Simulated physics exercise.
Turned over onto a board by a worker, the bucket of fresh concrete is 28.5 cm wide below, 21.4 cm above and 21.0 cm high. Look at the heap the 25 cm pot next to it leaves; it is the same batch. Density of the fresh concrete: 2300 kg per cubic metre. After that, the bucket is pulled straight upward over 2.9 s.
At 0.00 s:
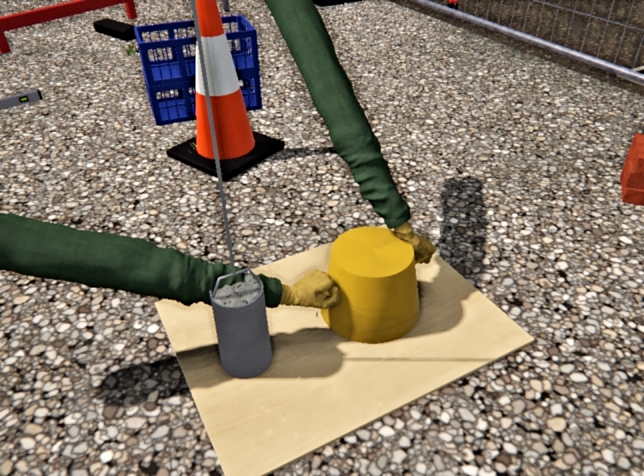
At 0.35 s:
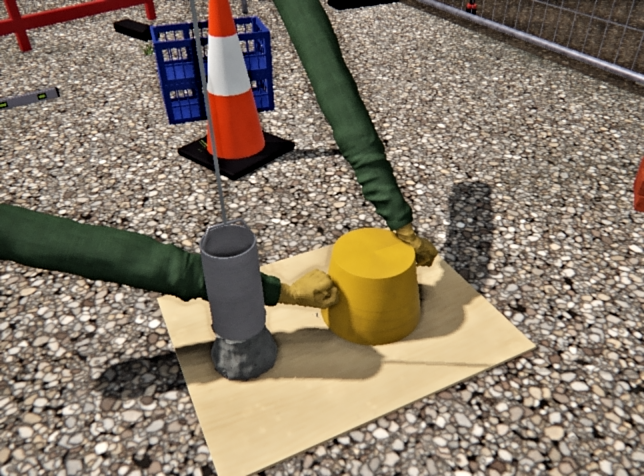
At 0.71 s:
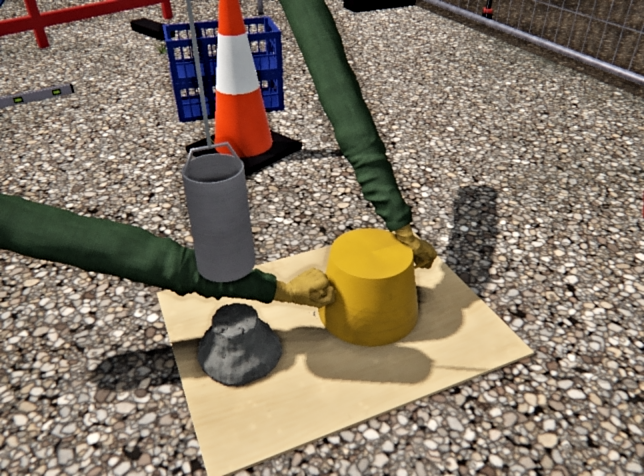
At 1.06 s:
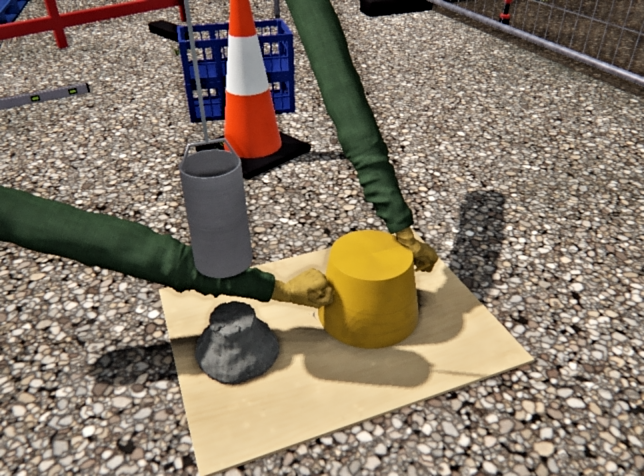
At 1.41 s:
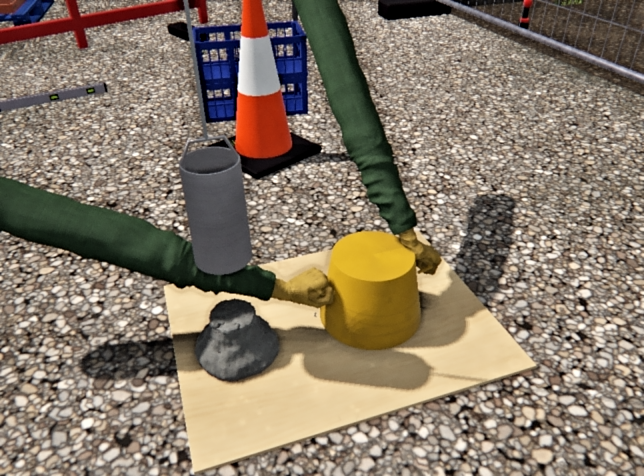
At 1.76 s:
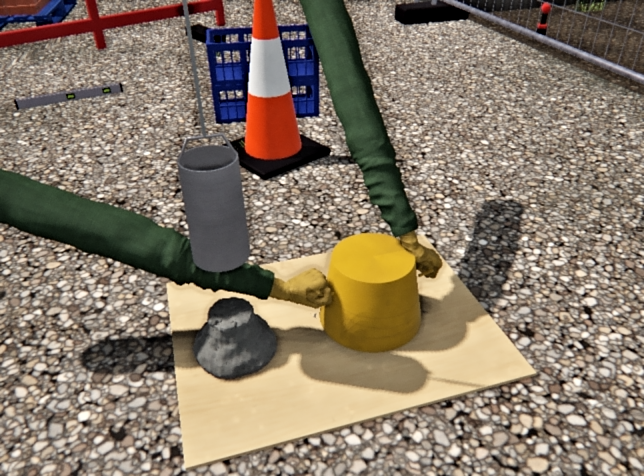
A gray cylinder rose straight up off a board, leaving a small, slumped mound of dark, wet concrete, then hung above it while two green-sleeved arms with yellow gloves held an unmoving, upside-down yellow bucket.
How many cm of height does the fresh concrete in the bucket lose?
About 5 cm.
After 2.5 s, the bucket is up 5.1 cm; the fresh concrete has come down 2.5 cm to 19 cm and is 31 cm wide.
After 3.2 s, the bucket is up 13 cm; the fresh concrete has come down 5.1 cm to 16 cm and is 35 cm wide.
After 3.9 s, the bucket is up 21 cm; the fresh concrete has come down 5.2 cm to 16 cm and is 35 cm wide.
After 4.8 s, the bucket is clear; the fresh concrete has come down 5.3 cm to 16 cm and is 35 cm wide.
After 5.3 s, at rest, the bucket is clear; the fresh concrete has come down 5.3 cm to 16 cm and is 35 cm wide.
